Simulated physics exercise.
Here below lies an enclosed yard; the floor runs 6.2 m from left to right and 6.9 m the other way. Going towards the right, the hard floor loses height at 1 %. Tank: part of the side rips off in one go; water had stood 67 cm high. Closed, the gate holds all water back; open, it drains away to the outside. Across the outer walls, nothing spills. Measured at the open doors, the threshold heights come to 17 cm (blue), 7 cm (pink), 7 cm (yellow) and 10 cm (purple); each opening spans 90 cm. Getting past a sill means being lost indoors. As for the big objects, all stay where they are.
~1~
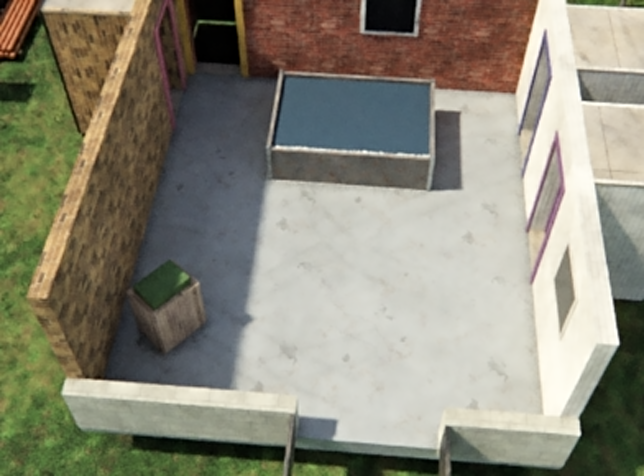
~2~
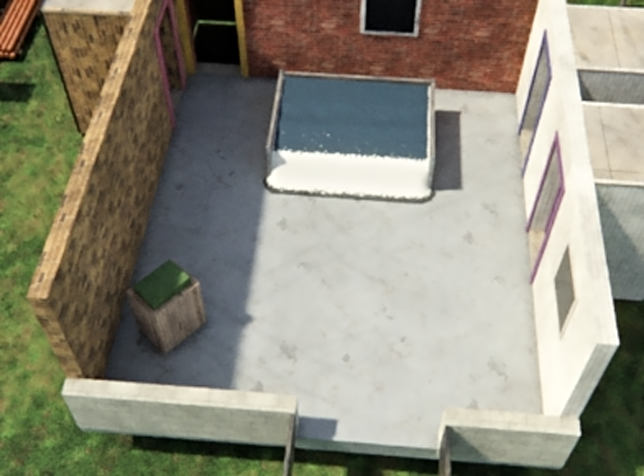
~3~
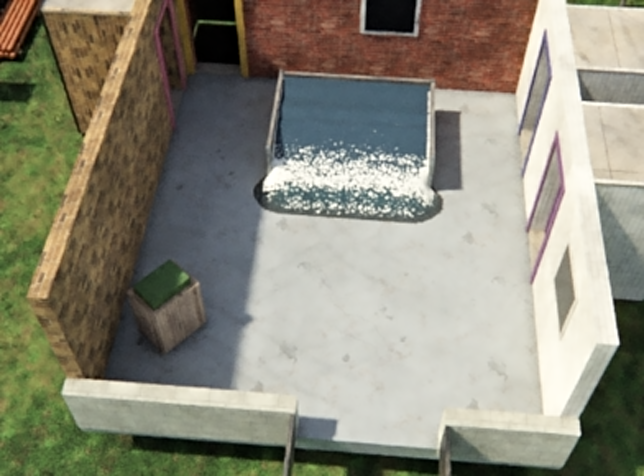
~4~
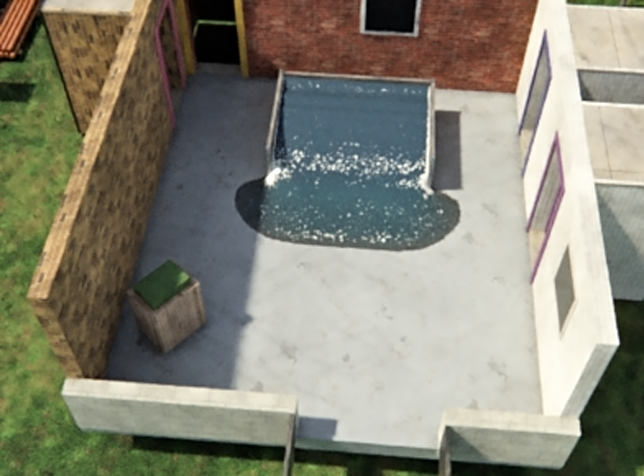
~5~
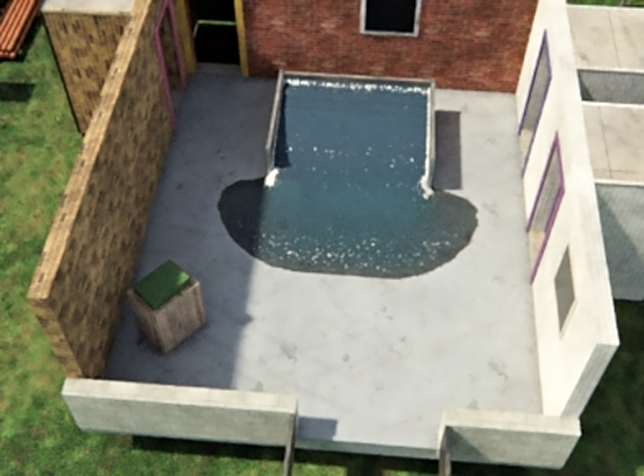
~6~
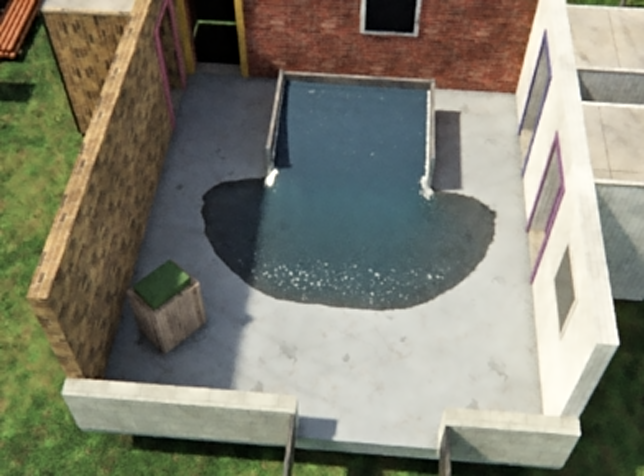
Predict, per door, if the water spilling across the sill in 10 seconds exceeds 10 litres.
Prediction: The blue door does not exceed 10 litres; the pink door does not exceed 10 litres; the yellow door does not exceed 10 litres; the purple door does not exceed 10 litres.
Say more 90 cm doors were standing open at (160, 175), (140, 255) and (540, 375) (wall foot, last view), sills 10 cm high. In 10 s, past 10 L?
In that order: Short of it, short of it, beyond it.
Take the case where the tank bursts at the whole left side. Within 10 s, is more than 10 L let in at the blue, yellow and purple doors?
Note: Blue short of the mark, yellow beyond the mark, purple short of the mark.
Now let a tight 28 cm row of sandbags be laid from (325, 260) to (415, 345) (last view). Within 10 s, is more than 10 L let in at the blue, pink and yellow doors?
Moved that way: Blue holds, pink holds, yellow breaches it.
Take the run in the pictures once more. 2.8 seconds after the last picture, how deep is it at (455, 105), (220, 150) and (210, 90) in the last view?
First spot near 0 cm, second near 0 cm, third near 0 cm.
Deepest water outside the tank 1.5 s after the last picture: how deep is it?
About 40 cm.
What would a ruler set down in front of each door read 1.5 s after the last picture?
In centimetres - blue: 0, pink: 0, yellow: 0, purple: 6.
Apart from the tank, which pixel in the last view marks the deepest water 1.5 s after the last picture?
Roughly pixel (545, 441).
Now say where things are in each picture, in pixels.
In the first picture, the tank at (353, 117) is whole and still, 67 cm deep.
In the second picture, the front is at (270, 186), 1.3 m from the gap at (349, 175); 0.5 m2 of floor is under water; 67 cm left at the back of the tank.
In the third picture, water pours out at (349, 175) and has run 1.5 m, to (261, 196); typically 12 cm deep outside, 67 cm at the tank's back.
In the fourth picture, the front is at (449, 226), 1.9 m from the gap at (349, 177); 3.8 m2 of floor is under water; 63 cm left at the back of the tank.
In the fifth picture, water pours out at (349, 177) and has run 2.2 m, to (464, 239); typically 9 cm deep outside, 56 cm at the tank's back.
In the sixth picture, water pours out at (349, 177) and has run 2.6 m, to (406, 303); typically 7 cm deep outside, 58 cm at the tank's back.
Then, 0.7 s after the last picture water covers 55 % of the floor and is deepest (26 cm) near (373, 196); blue door not reached, pink door not reached, yellow door not reached, purple door 3 cm at the sill, 0 L in.
Then, 1.5 s after the last picture water covers 60 % of the floor and is deepest (40 cm) near (545, 441); blue door not reached, pink door not reached, yellow door not reached, purple door 6 cm at the sill, 0 L in.
Then, 2.8 s after the last picture water covers 65 % of the floor and is deepest (26 cm) near (150, 350); blue door not reached, pink door not reached, yellow door not reached, purple door 5 cm at the sill, 0 L in.
Then, 5.3 s after the last picture water covers 75 % of the floor and is deepest (14 cm) near (324, 364); blue door 2 cm at the sill, 0 L in, pink door not reached, yellow door not reached, purple door 8 cm at the sill, 0 L in.
Then, 9.3 s after the last picture water covers 95 % of the floor and is deepest (11 cm) near (517, 116); blue door 7 cm at the sill, 0 L in, pink door 2 cm at the sill, 0 L in, yellow door 5 cm at the sill, 0 L in, purple door 10 cm at the sill, 0 L in.
